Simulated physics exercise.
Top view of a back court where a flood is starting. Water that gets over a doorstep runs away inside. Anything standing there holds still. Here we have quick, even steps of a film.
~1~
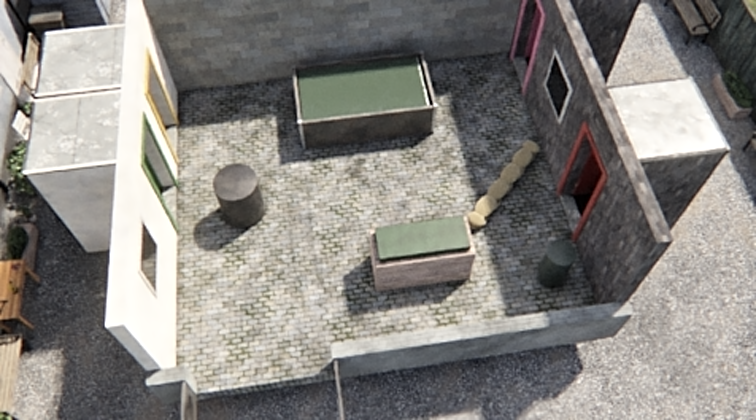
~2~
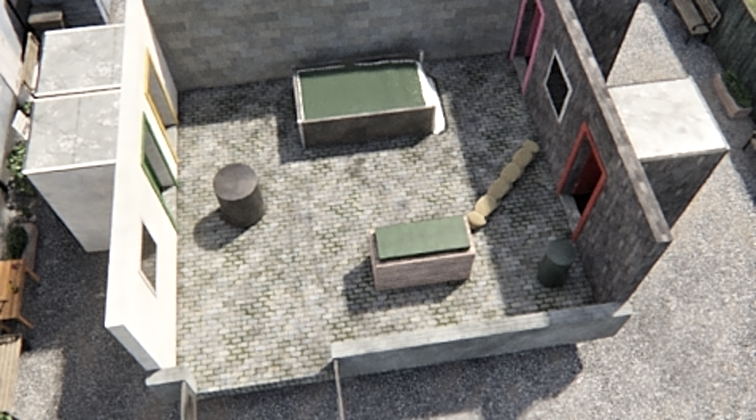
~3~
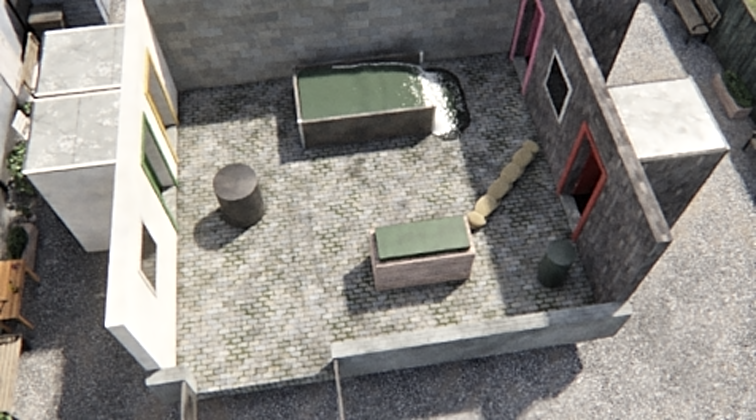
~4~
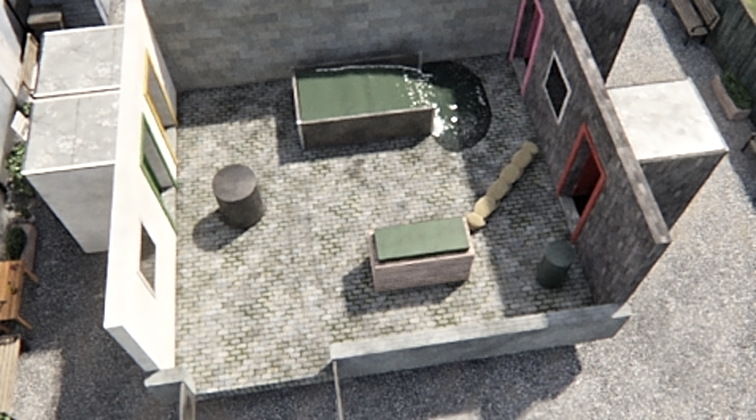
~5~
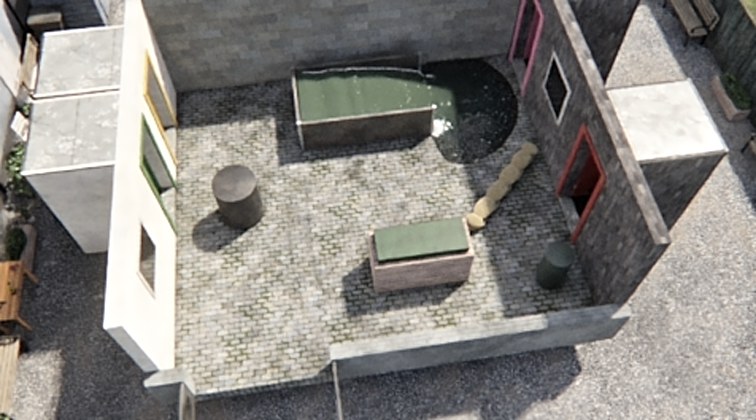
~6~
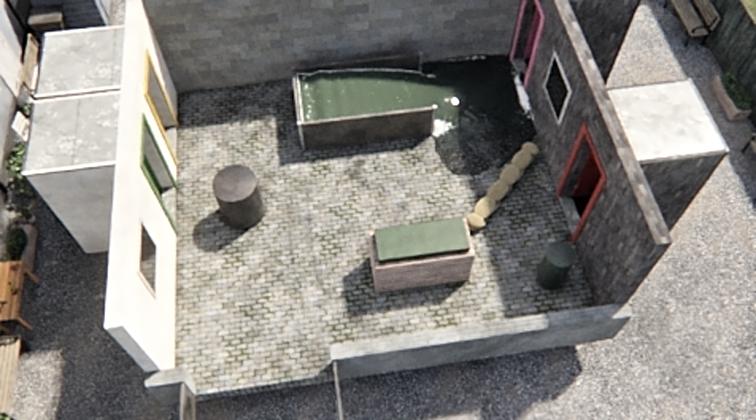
In a walled, paved courtyard seen from above, a large tank of dark green water begins pouring out at its right end, and the water spreads across the paving in a widening dark pool toward the right wall.
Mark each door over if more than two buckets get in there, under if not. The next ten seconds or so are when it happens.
Pink door - over; yellow door - under; red door - under; green door - under.
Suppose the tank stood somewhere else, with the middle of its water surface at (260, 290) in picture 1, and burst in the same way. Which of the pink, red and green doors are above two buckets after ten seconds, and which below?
As I see it, the pink door remains below, the red door runs past the limit and the green door remains below.
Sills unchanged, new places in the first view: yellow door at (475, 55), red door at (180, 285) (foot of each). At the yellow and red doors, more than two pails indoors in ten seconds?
Note: Yellow beats the limit, red beats the limit.
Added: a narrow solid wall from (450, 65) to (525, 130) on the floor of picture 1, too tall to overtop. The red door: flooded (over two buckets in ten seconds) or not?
Reading for red: It gets too little.
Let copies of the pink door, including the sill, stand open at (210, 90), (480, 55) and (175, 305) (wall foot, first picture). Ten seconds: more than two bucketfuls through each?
First stays short of it, second crosses the line, third stays short of it.
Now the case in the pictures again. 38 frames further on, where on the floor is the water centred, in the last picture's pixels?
My reading is close to (401, 159).
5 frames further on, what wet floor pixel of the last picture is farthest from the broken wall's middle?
I would point to (550, 193).
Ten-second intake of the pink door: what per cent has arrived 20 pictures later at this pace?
Near 90 per cent, give or take.
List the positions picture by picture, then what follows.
The first picture shows still water in the tank at (363, 89).
In the second picture, water pours out at (425, 96) and has run to (436, 133).
In the third picture, water pours out at (425, 97) and has run to (460, 132).
In the fourth picture, the front is at (471, 74), out from the gap at (424, 100).
In the fifth picture, water pours out at (424, 101) and has run to (514, 104).
In the sixth picture, water pours out at (425, 101) and has run to (534, 127).
A moment on, water covers 15 % of the floor; the pink door over two buckets in, the yellow door not reached, the red door not reached, the green door not reached.
Next, water covers 20 % of the floor; the pink door far over two buckets in, the yellow door not reached, the red door wet at the sill, nothing in, the green door not reached.
Then, water covers 40 % of the floor; the pink door far over two buckets in, the yellow door not reached, the red door wet at the sill, nothing in, the green door not reached.
Later, water covers 70 % of the floor; the pink door far over two buckets in, the yellow door not reached, the red door wet at the sill, nothing in, the green door not reached.
In the end, water covers 90 % of the floor; the pink door far over two buckets in, the yellow door wet at the sill, nothing in, the red door wet at the sill, nothing in, the green door wet at the sill, nothing in.
